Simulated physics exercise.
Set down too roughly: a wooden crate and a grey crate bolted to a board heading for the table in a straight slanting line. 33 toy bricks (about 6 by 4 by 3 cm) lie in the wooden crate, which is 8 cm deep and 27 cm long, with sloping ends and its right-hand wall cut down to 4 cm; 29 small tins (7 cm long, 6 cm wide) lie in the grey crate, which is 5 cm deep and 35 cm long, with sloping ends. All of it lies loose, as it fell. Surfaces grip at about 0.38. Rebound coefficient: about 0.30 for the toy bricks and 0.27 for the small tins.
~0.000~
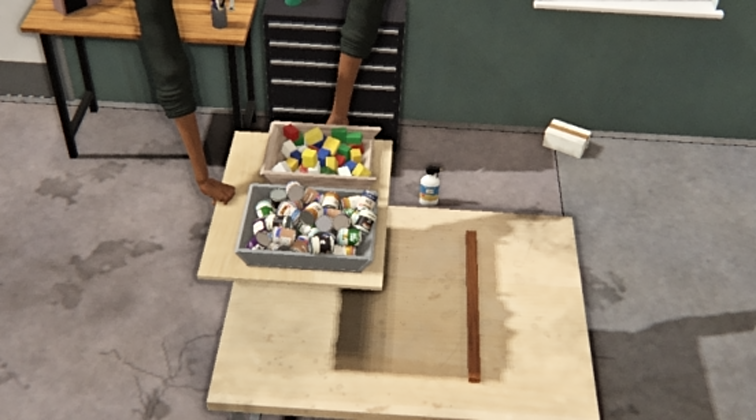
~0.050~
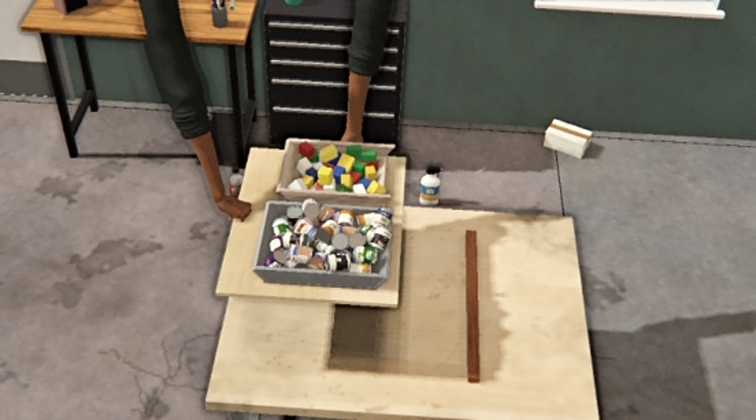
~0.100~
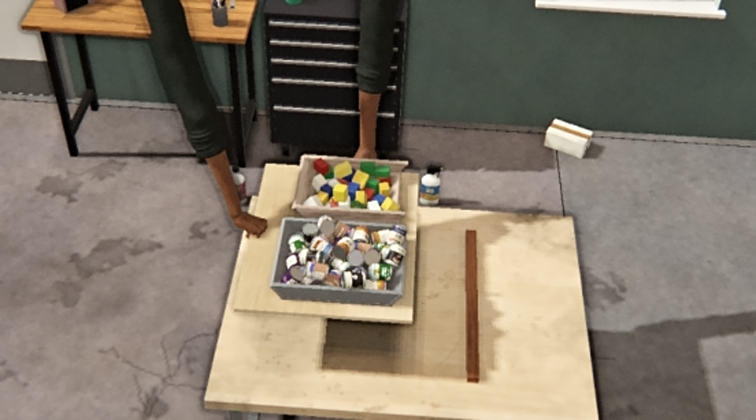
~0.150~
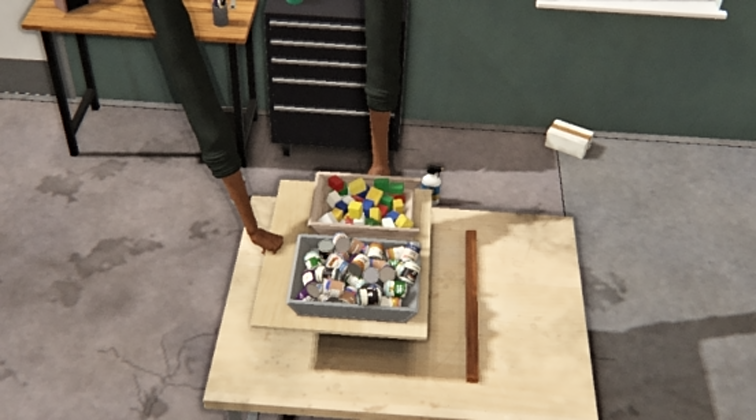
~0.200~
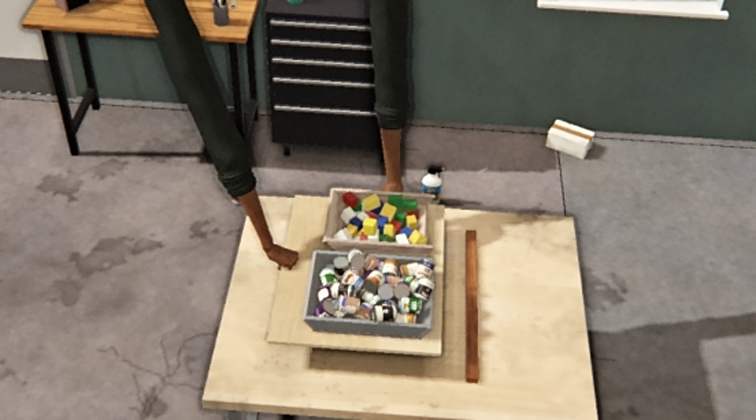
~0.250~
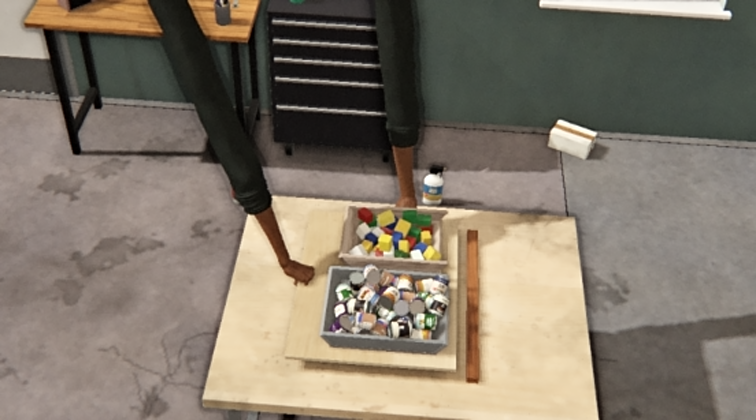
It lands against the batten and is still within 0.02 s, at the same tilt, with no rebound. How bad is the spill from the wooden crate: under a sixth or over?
The wooden crate loses fewer than one in six of its toy bricks.
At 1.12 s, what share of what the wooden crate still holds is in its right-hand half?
Roughly 50 in a hundred.
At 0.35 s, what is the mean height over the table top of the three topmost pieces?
Roughly 14 cm.
After 0.27 s, the board stops.
After 0.35 s, 0 of 33 out of the wooden crate and 0 of 29 out of the grey crate.
After 0.47 s, 0 of 33 out of the wooden crate and 0 of 29 out of the grey crate.
After 0.69 s, 0 of 33 out of the wooden crate and 0 of 29 out of the grey crate.
When it is over (at 1.12 s), 0 of 33 out of the wooden crate and 0 of 29 out of the grey crate. Asked share, 0 of 33, 0 per cent.
